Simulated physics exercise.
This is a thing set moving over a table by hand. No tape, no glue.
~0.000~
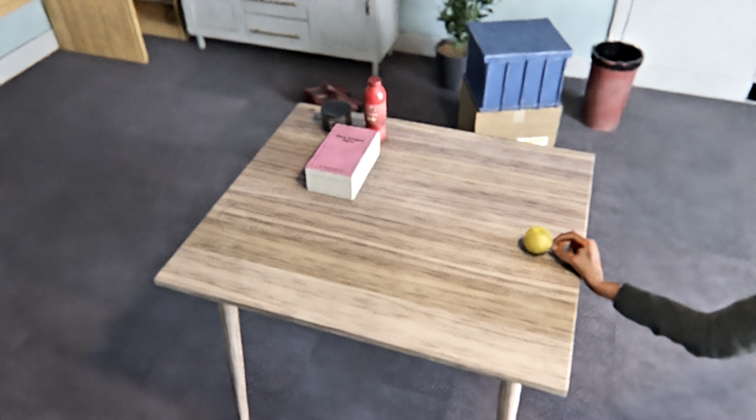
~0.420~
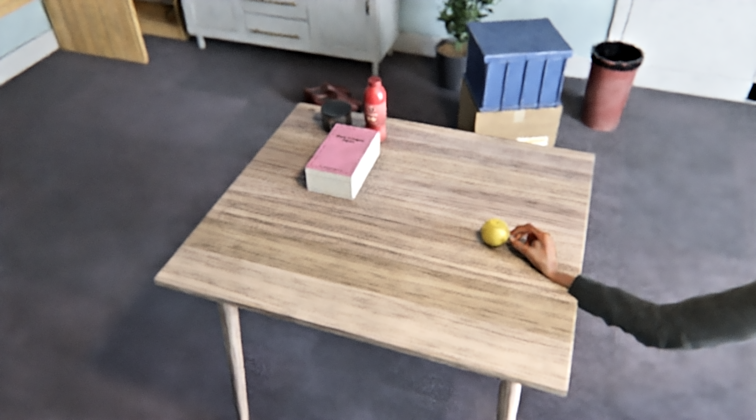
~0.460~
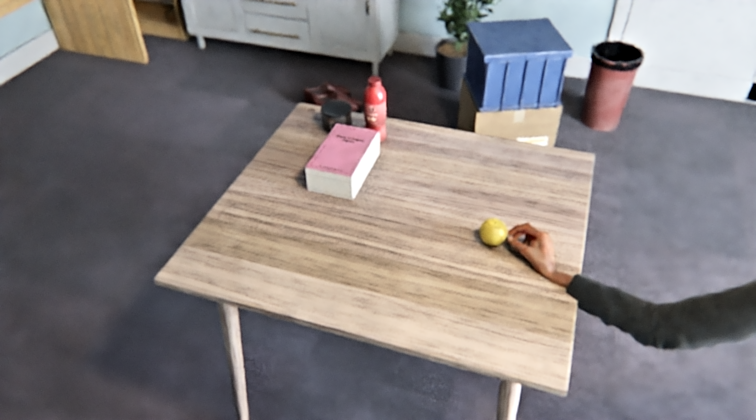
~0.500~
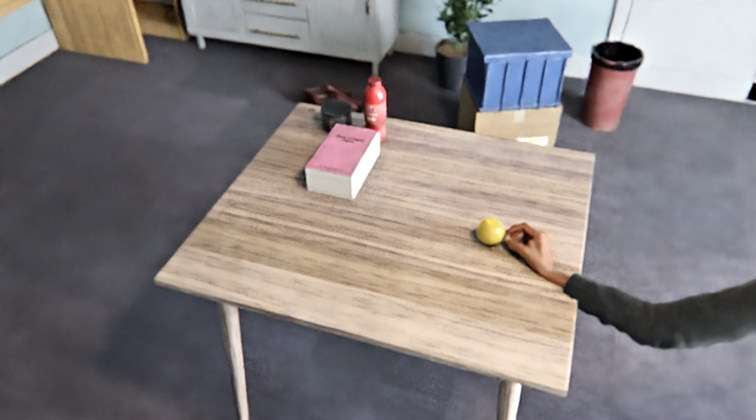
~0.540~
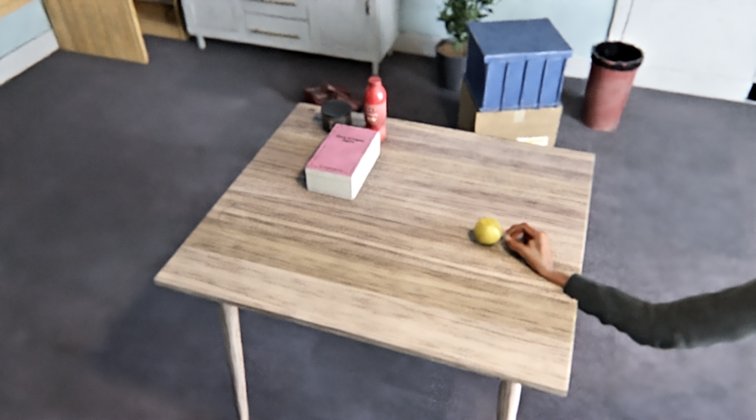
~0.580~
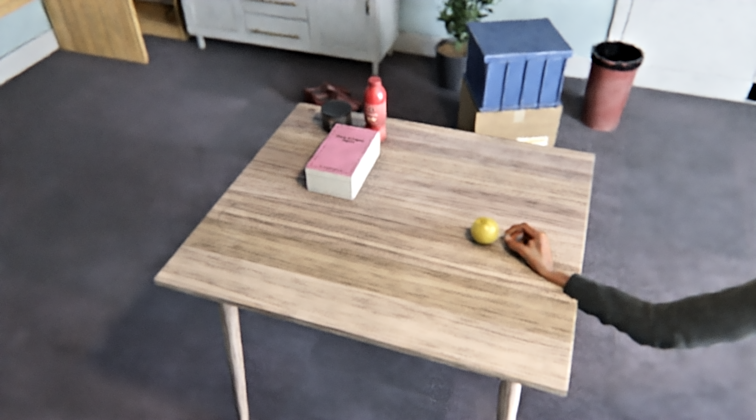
A room with a dark grey floor is seen from above, looking down on a pale wooden table. A pink book and a red bottle sit toward the table's back left, with a blue bin on a cardboard box behind, and a yellow apple lies at the right. A dark-sleeved hand pushes the apple a short way left, then stays still as it creeps slightly farther, the camera unmoving.
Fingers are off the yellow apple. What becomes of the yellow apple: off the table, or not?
The yellow apple is still on the table.
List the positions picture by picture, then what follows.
The first frame shows under the hand; yellow apple (538, 240).
The second frame shows under the hand; yellow apple (495, 232).
The third frame shows under the hand; yellow apple (493, 232).
The fourth frame shows yellow apple (491, 231).
The fifth frame shows yellow apple (488, 231).
The sixth frame shows yellow apple (485, 231).
After 0.78 s, yellow apple shifted about its own width near (473, 228).
After 0.98 s, yellow apple shifted about its own width near (465, 227).
In the end (1.6 s), moved from the start, yellow apple. At the end, from the last picture's camera, yellow apple near (460, 226).
